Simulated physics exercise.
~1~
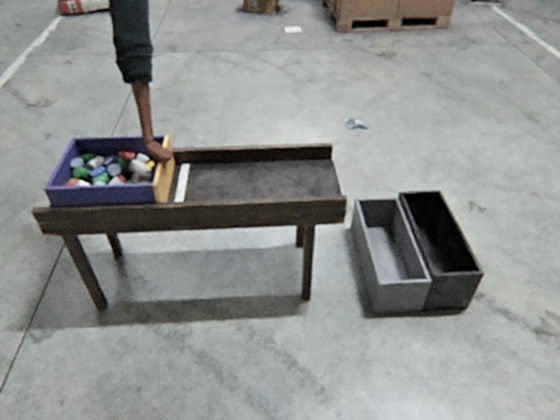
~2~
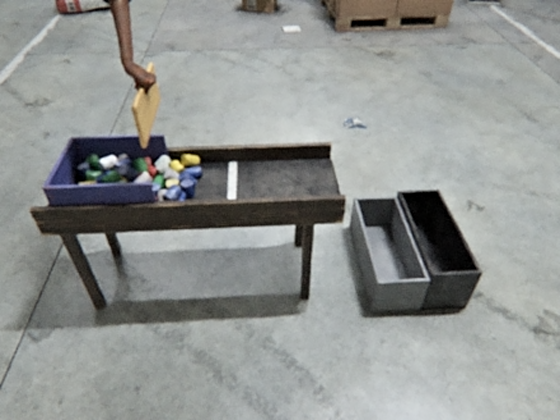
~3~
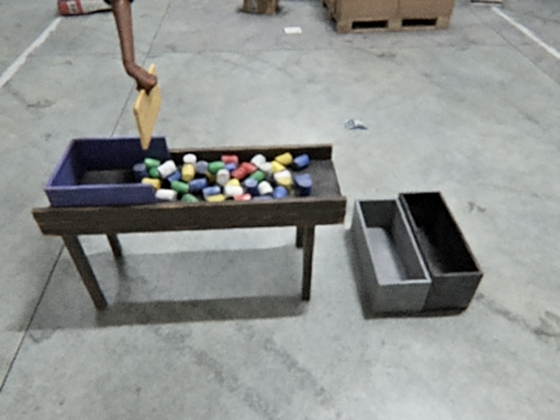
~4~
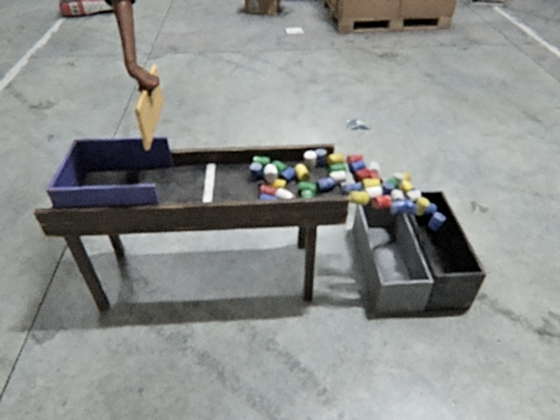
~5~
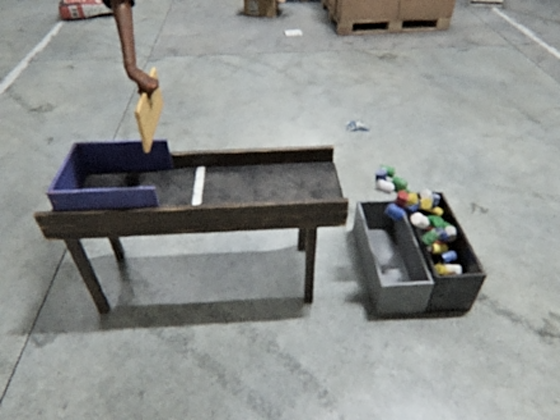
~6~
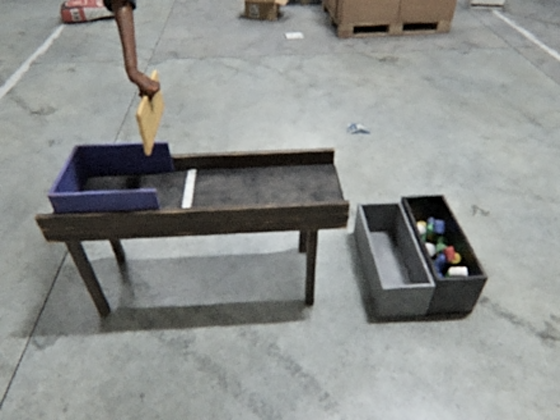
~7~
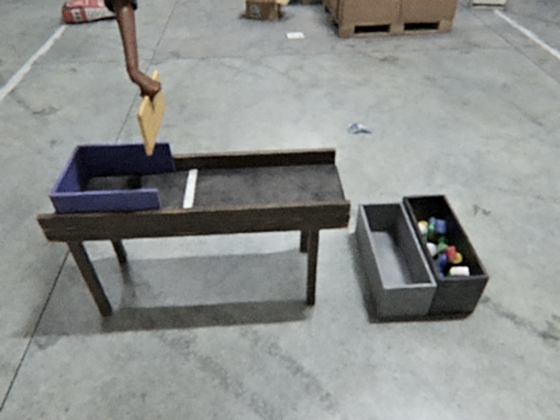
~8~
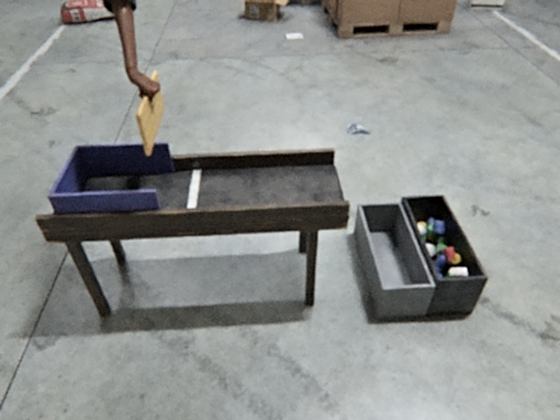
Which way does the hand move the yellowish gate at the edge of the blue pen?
The hand moves the gate up, clear of the belt, and then holds it there above the pen.
